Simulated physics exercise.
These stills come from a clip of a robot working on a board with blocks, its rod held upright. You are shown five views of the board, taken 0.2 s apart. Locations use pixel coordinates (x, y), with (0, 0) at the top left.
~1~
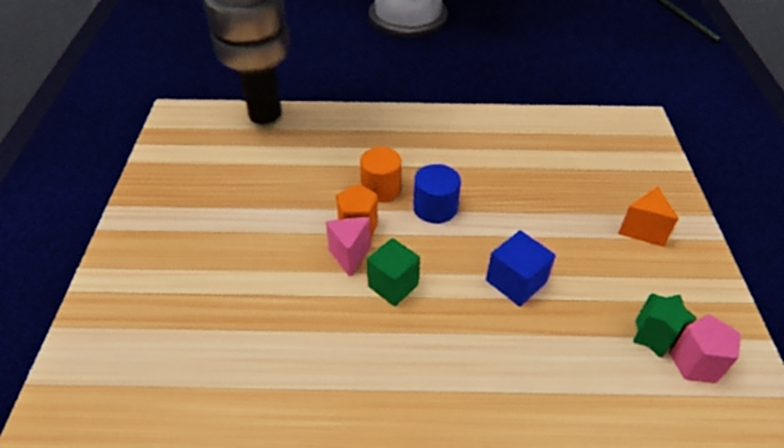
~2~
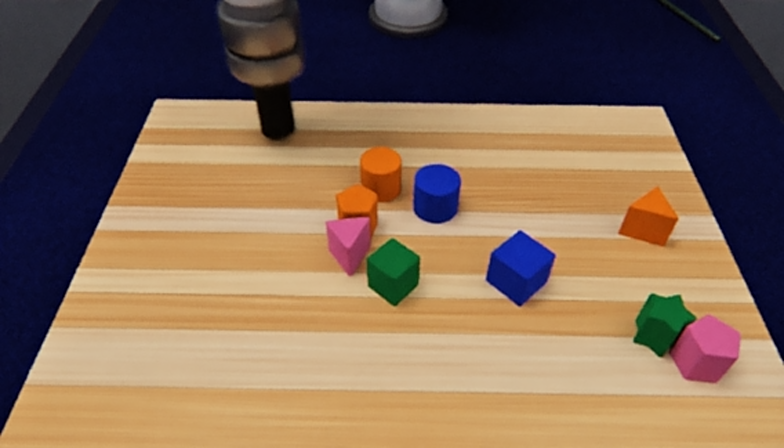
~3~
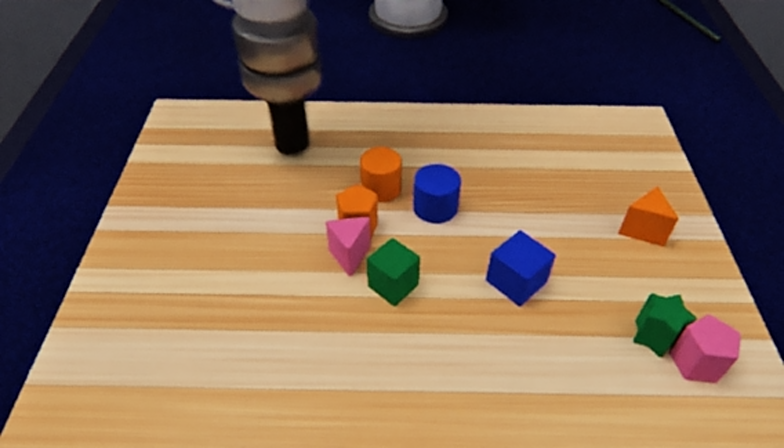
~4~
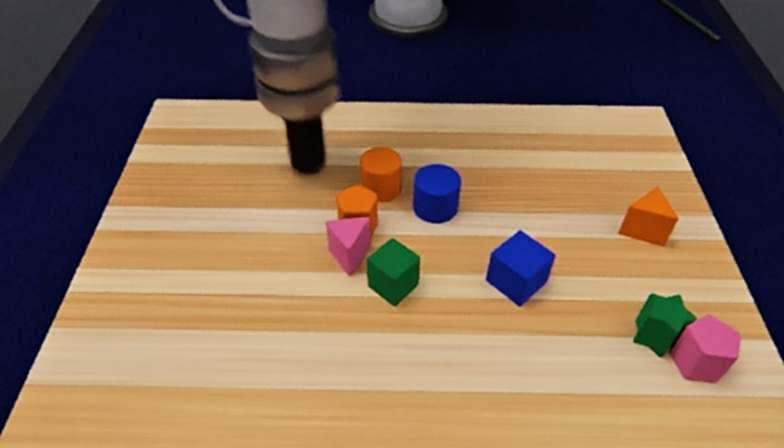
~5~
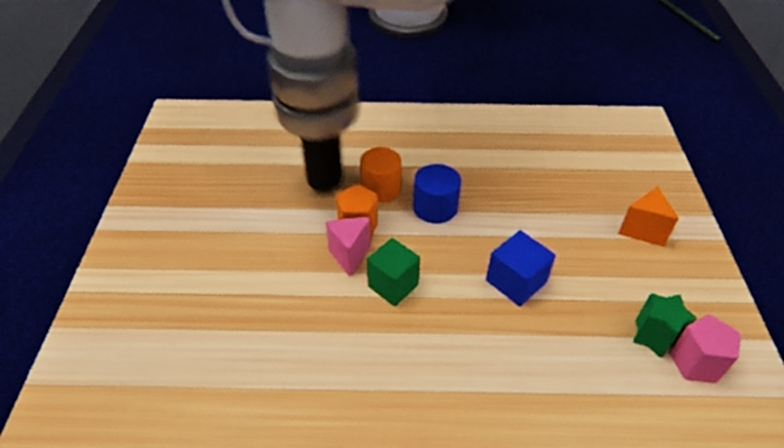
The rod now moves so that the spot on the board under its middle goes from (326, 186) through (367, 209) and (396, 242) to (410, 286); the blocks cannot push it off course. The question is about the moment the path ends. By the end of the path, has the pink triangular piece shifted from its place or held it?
That block slides.
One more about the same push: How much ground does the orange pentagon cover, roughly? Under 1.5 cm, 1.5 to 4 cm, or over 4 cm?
Its displacement is above 4 cm.
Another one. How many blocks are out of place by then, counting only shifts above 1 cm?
Count: 3 or more.
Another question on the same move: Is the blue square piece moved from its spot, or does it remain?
It ends up on the same spot.
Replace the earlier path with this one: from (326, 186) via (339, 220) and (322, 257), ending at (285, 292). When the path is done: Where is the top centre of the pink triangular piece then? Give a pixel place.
When the path ends, it will be at (354, 249).
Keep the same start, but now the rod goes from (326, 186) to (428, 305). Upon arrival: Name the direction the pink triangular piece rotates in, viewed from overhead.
Spins clockwise.
What follows on the original path. One third of the way, rod (367, 201); pink triangular piece (347, 232), turned 15° clockwise; orange pentagon (366, 208), turned 25° clockwise; orange circle (396, 160).
Two thirds of the way, rod (396, 235); pink triangular piece (344, 243), turned 75° clockwise; orange pentagon (380, 242), turned 70° clockwise; orange circle (396, 160); green square piece (393, 278).
At the end, rod (411, 279); pink triangular piece (337, 249), turned 105° clockwise; orange pentagon (368, 264), turned 105° clockwise; orange circle (396, 160); green square piece (387, 299), turned 50° anticlockwise; blue square piece still.
